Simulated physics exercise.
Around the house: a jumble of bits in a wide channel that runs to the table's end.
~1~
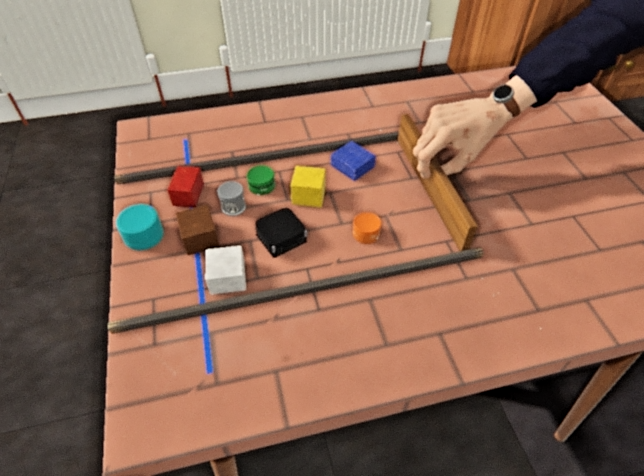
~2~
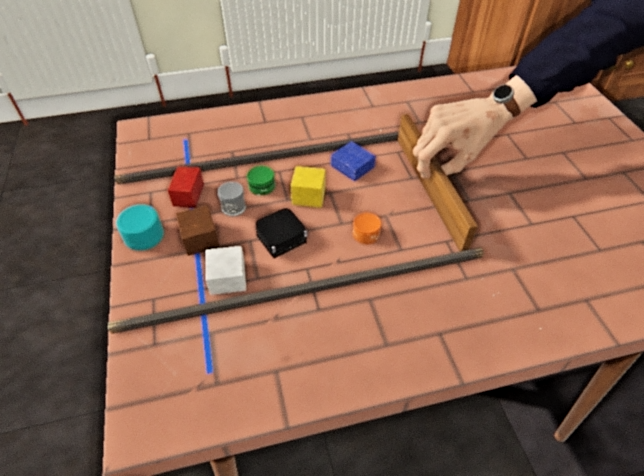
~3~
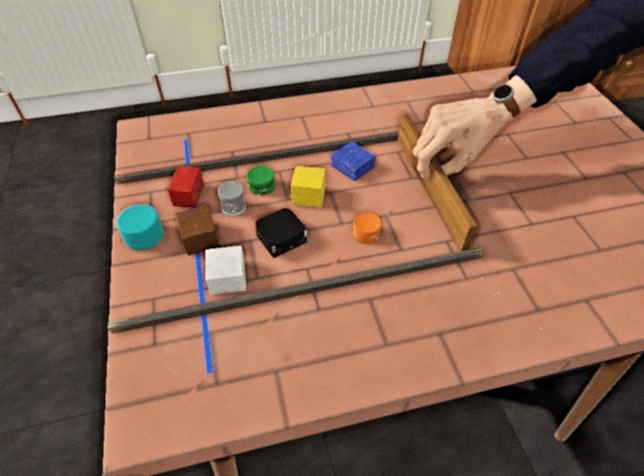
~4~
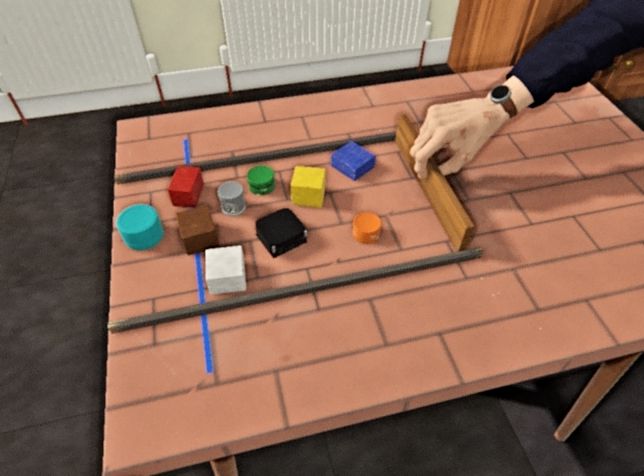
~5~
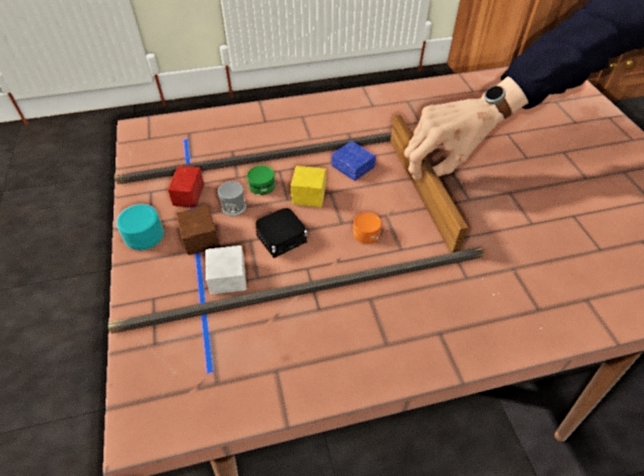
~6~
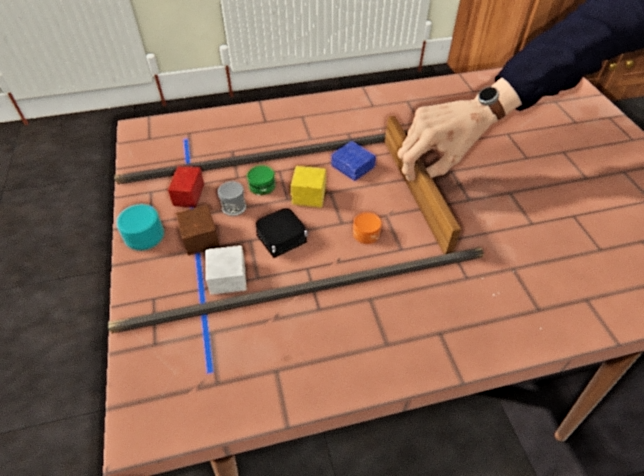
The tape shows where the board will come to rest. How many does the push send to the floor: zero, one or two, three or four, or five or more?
As it turns out, the number that fall off is one or two.
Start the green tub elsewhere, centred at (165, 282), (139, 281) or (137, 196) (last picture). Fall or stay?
The green tub survives; stays on; is lost.
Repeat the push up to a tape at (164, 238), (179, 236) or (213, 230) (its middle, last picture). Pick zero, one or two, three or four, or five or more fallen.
One after another: 3 or 4; either one or two; zero.
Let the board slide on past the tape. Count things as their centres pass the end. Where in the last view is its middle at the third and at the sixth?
First at (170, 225), next at (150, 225).
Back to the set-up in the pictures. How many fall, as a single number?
Fallen: 1.
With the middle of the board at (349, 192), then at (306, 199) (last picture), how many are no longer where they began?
At the one place 2, at the other 5.
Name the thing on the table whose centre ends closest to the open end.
That is the red block.
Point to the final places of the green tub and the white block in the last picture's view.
The green tub at (143, 194), the white block at (152, 293).
Early on, none off yet; turquoise lid at rest near (141, 227); red block at rest near (187, 187); brown block at rest near (198, 230).
A while later, none off yet; turquoise lid at rest near (141, 227); red block moving near (183, 187); brown block moving near (191, 227).
Finally, the number that fall off is one or two; lost, turquoise lid.
